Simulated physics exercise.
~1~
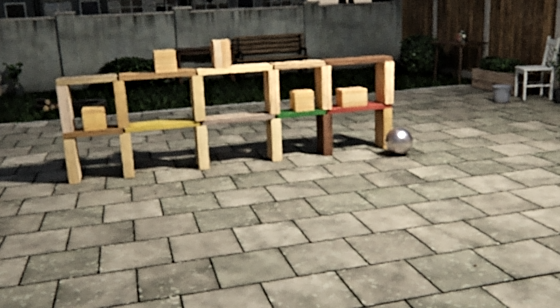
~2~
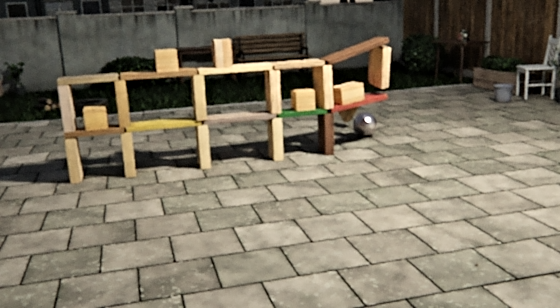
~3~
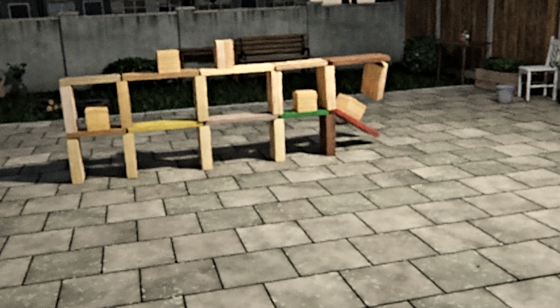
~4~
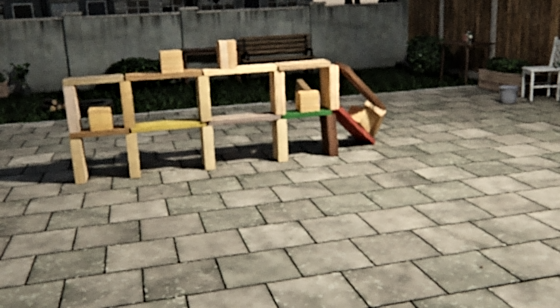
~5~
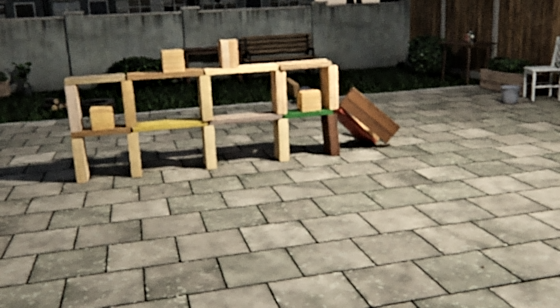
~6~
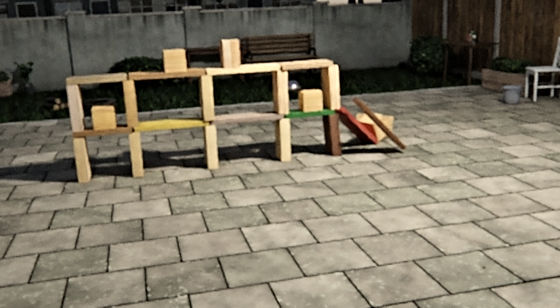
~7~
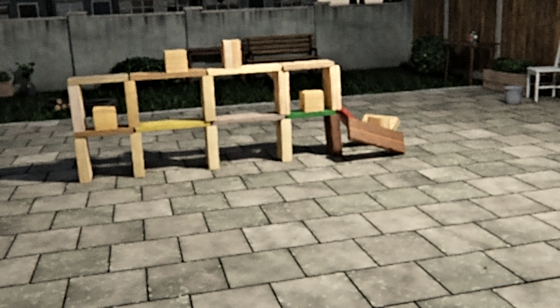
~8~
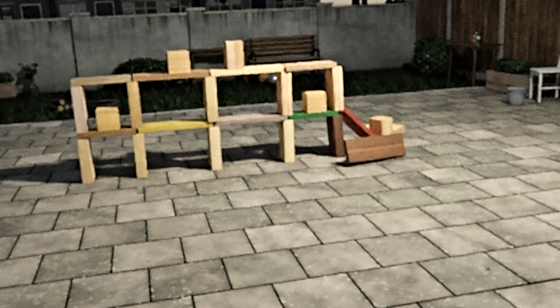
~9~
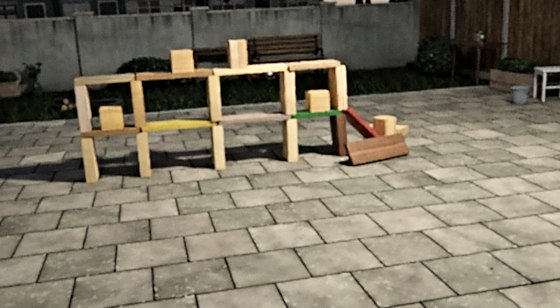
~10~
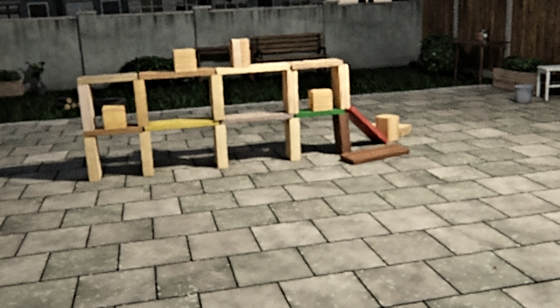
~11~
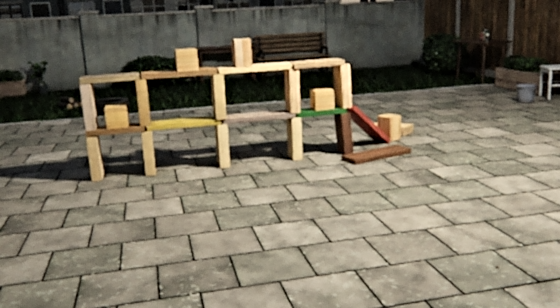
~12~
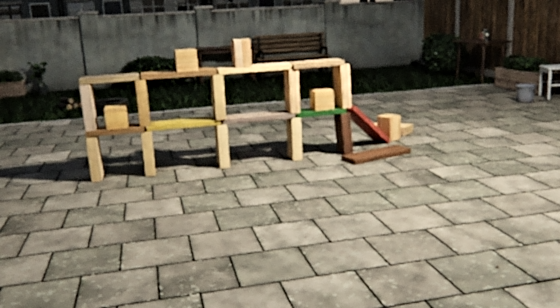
A steel ball rolled in along the paving and knocked out the post at the right end of a two-level wooden structure, dropping the end planks and a block; the red plank ended up slanting down, while the green and yellow ones stayed put.
